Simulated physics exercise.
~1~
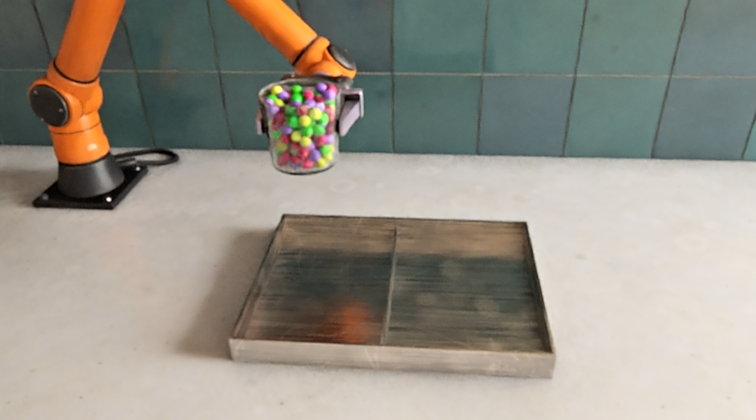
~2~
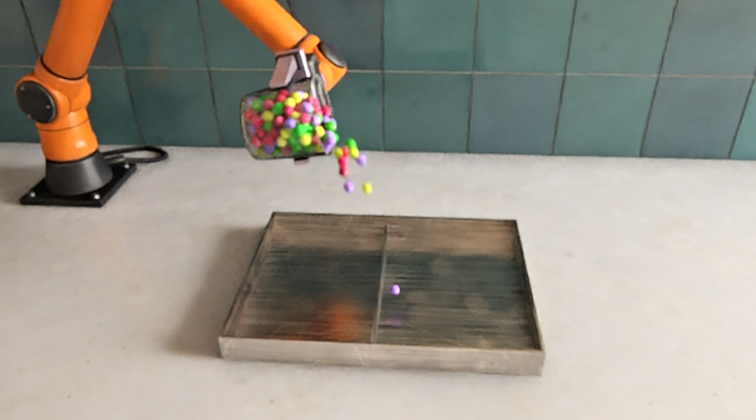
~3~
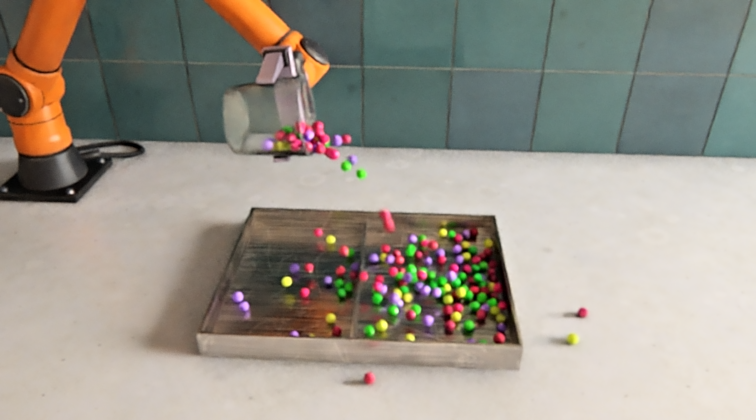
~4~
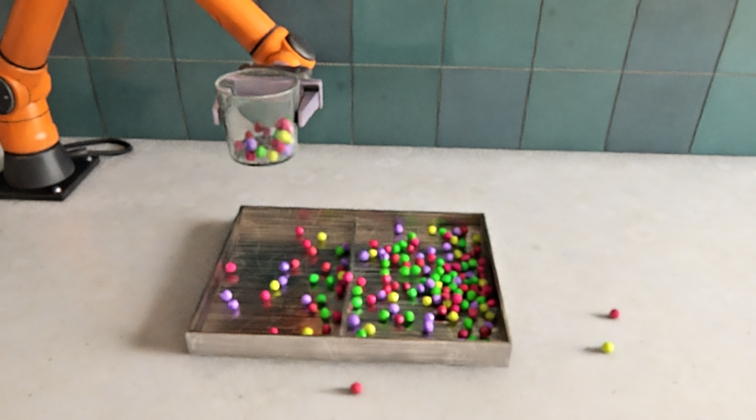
On a pale stone counter before a wall of teal tiles, seen from the front and slightly above, an orange robot arm at the left holds a clear cup full of small, round, brightly coloured sweets. Below it, to the right, sits a shallow metal tray divided by a cross wall. The arm tips the cup onto its side, and pink, green, purple and yellow sweets spill into the tray. Most gather in the right part, fewer land in the left, and three end up on the counter. Finally the arm turns the cup nearly upright, with some sweets still inside.
